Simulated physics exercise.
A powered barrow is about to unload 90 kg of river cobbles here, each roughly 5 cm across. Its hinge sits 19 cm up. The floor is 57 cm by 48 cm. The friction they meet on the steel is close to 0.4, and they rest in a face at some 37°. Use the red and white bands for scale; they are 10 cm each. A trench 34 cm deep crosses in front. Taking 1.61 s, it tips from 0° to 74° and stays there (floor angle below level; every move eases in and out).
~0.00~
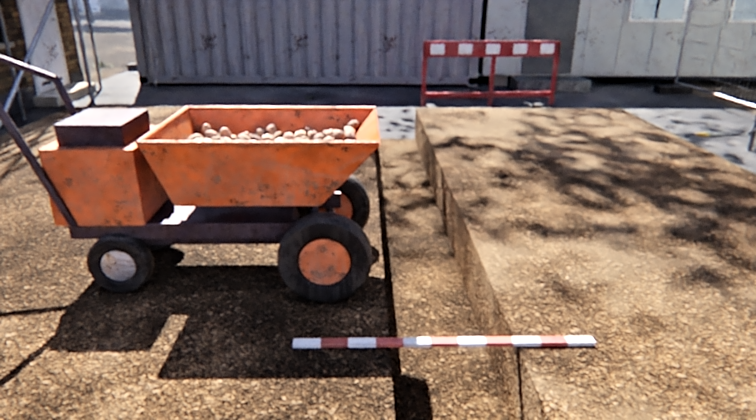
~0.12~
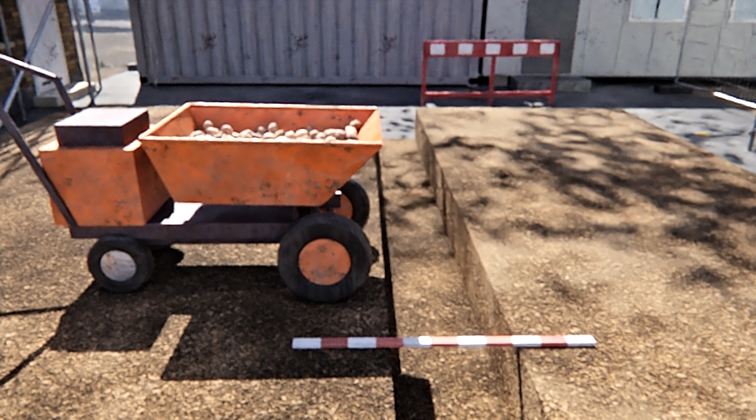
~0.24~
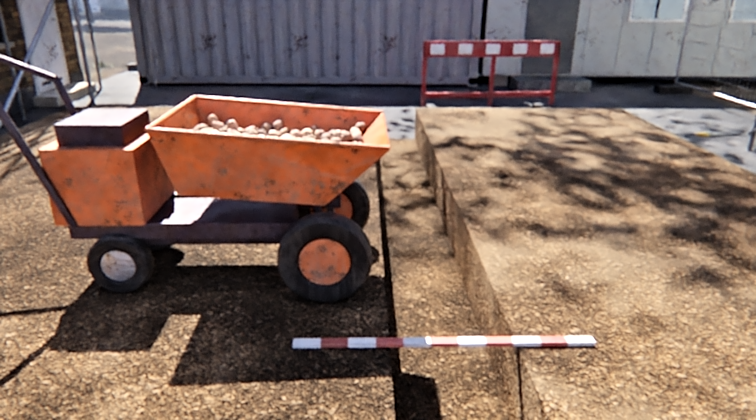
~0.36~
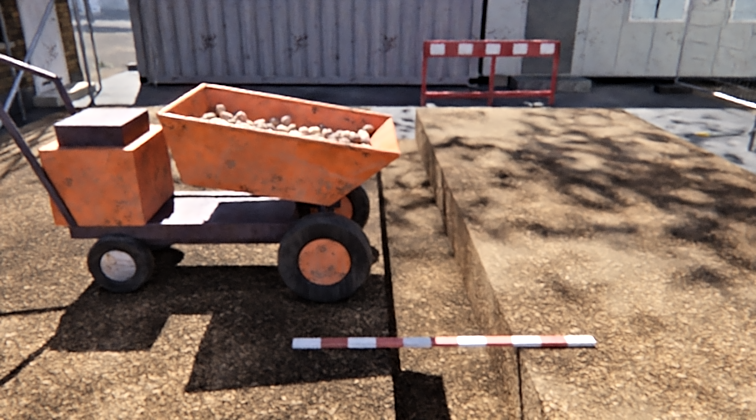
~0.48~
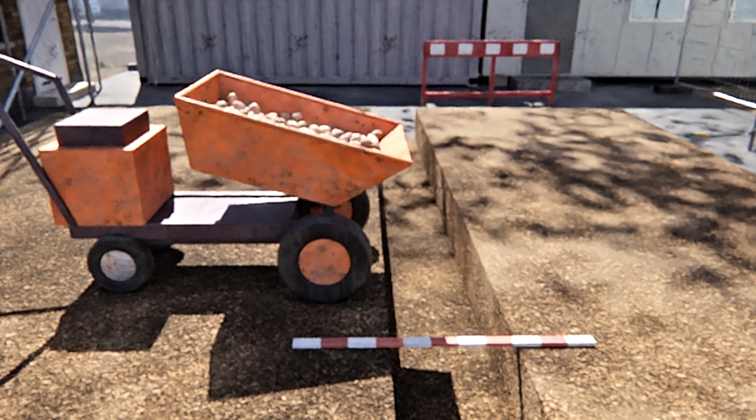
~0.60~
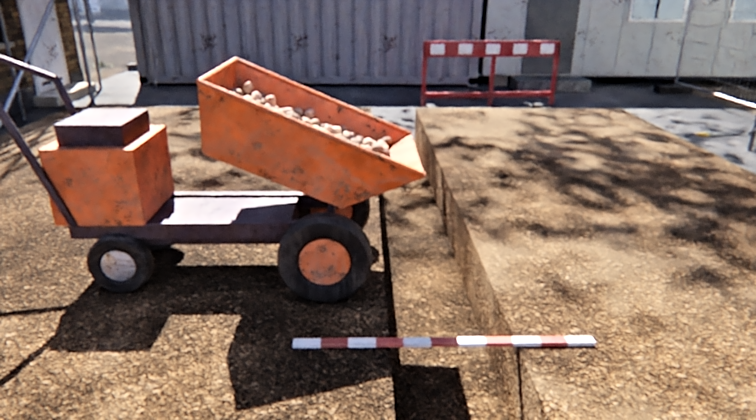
An orange powered barrow with black wheels stands at the left of a sunlit, gravelly yard, seen from the side and slightly above, its tray loaded with pale, rounded stones. A red-and-white striped pole lies in front beside a narrow trench, with a matching barrier and grey container behind. The tray's left end rises steadily, tilting it down rightward with the stones, while the camera stays still.
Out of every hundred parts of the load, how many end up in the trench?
Close to 66 in a hundred.
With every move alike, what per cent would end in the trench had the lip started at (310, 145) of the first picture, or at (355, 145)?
Roughly 100 percent for the first, and 95 percent for the second.
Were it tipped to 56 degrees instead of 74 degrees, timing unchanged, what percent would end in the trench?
I'd expect around 50 in a hundred.
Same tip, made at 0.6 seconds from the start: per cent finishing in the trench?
Around 50 per cent would end in the trench.
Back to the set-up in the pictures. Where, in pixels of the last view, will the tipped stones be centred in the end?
Somewhere around (467, 316) in the last picture.
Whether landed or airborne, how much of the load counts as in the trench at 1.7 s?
About 40 per cent by then.
After 1.2 s the floor is at 63°; 100 % in the tray; the foremost stones are at (450, 215).
After 1.7 s the floor is at 74°; 35 % in the tray, 39 % in the trench, 26 % past the trench; the foremost stones are at (577, 275).
After 2.1 s the floor is at 74°; 8 % in the tray, 57 % in the trench, 34 % past the trench; the foremost stones are at (639, 281).
After 4.0 s the floor is at 74°; 0 % in the tray, 66 % in the trench, 34 % past the trench; the foremost stones are at (660, 283).
